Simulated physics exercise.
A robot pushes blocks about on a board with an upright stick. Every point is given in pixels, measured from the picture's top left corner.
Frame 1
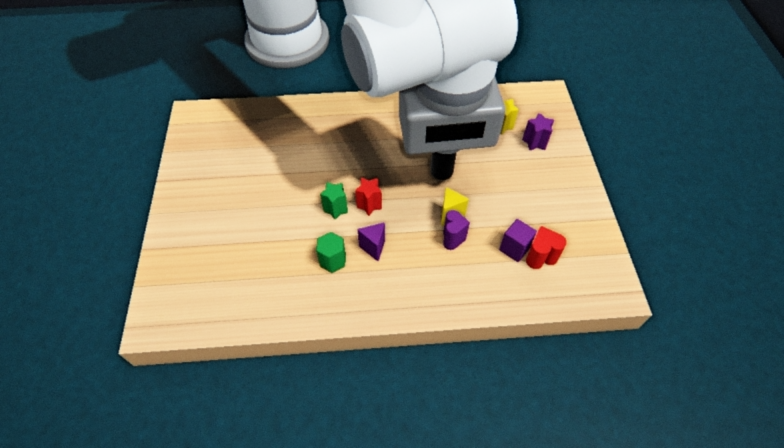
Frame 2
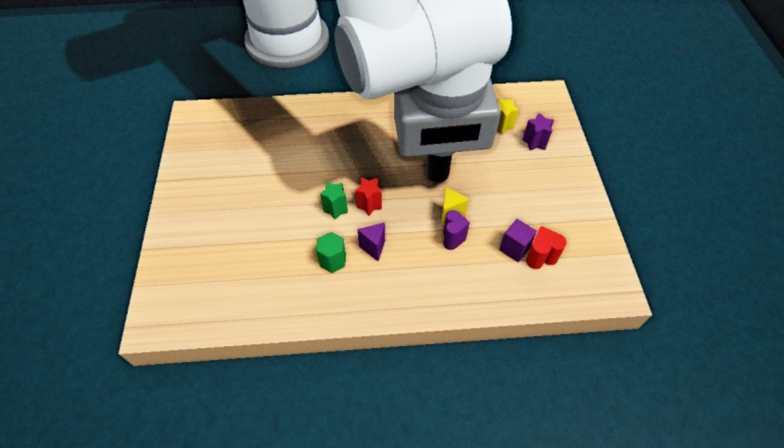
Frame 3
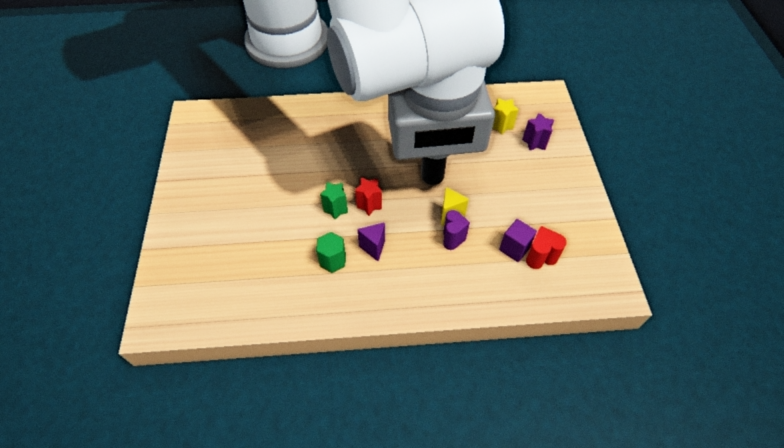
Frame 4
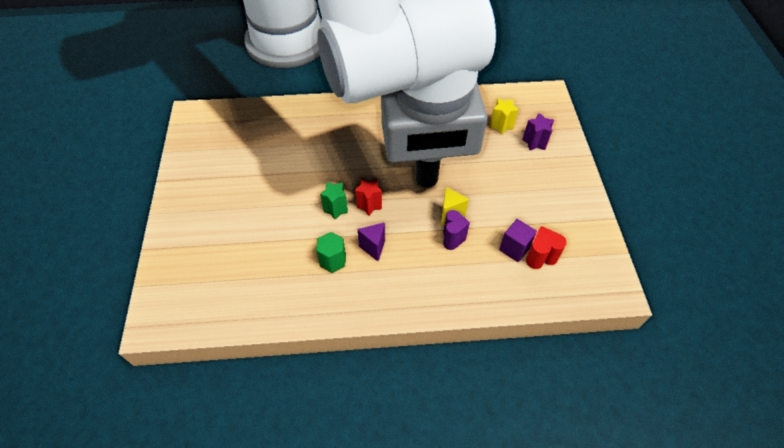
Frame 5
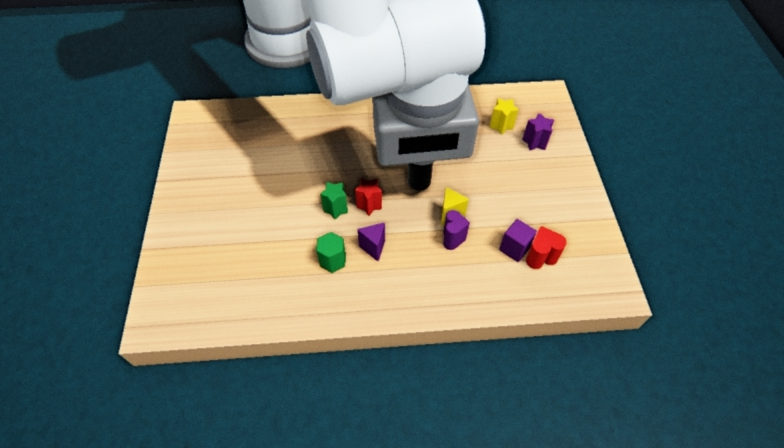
On a wooden board, a robot arm moves its stick slightly left while the blocks stay still.
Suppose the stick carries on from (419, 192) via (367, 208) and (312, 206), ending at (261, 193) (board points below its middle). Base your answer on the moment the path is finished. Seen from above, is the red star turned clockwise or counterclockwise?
Prediction: Counterclockwise.
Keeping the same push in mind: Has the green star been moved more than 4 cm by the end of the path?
I expect so.
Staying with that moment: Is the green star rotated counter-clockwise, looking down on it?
Short answer: No.
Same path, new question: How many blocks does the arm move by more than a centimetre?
When the path ends, I think you'll find two blocks out of place by more than 1 cm.
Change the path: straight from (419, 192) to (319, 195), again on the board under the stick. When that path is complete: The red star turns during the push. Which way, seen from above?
The sense of turning is anti-clockwise.
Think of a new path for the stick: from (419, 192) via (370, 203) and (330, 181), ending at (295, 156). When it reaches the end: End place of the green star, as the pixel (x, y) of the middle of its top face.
Its top centre is at about (308, 195).
What follows on the original path. One third of the way, stick at (365, 198); green star at (321, 193), turned 40° clockwise; red star at (343, 194).
Two thirds of the way, stick at (309, 196); green star at (281, 199); red star at (301, 205), turned 65° anticlockwise.
At the end, stick at (258, 183); green star at (273, 199), turned 85° clockwise; red star at (301, 205), turned 70° anticlockwise; yellow triangular piece still.
